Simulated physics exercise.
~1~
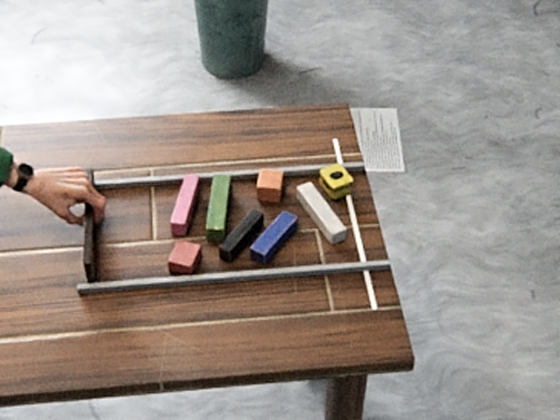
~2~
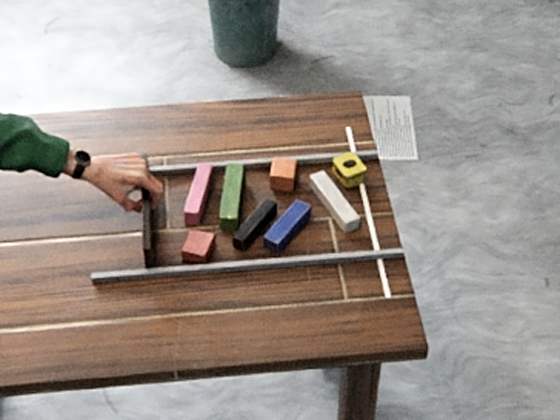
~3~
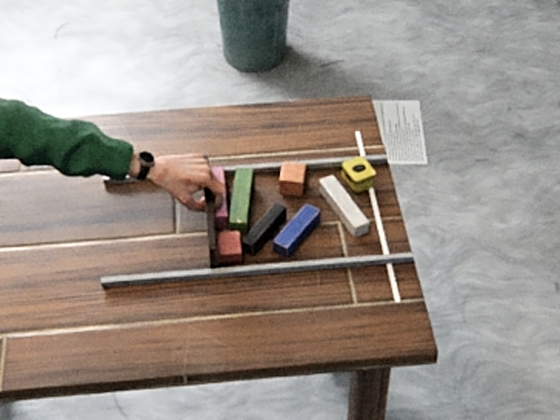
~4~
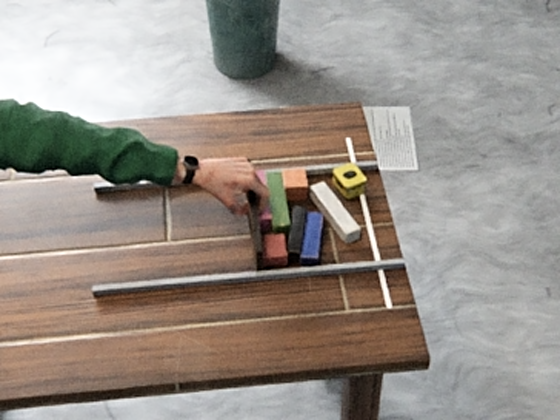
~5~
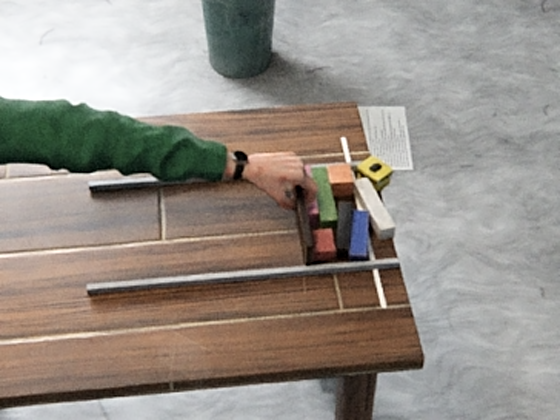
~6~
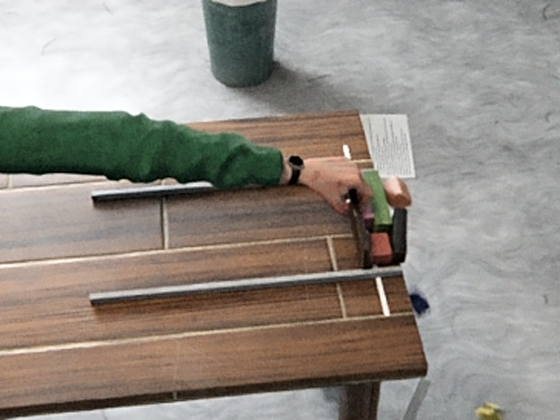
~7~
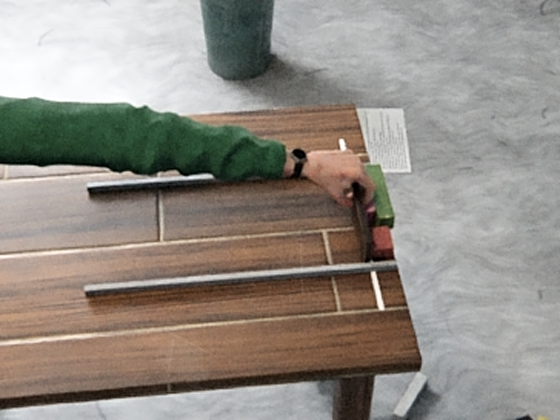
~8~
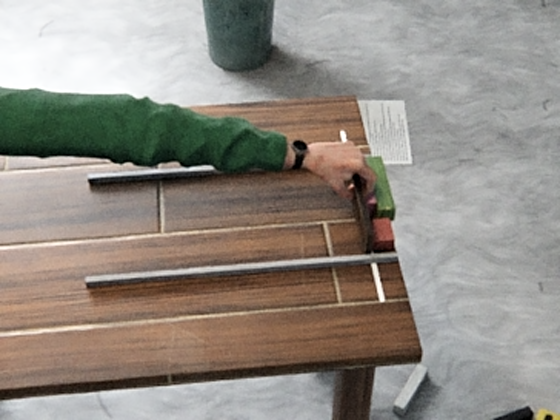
We see a hand slide an upright board rightward along a wooden table between two rails, gathering colored blocks and pushing them toward the edge. The yellow, blue, white, orange and black pieces drop off, while green and red blocks remain at the edge beside the stopped board.
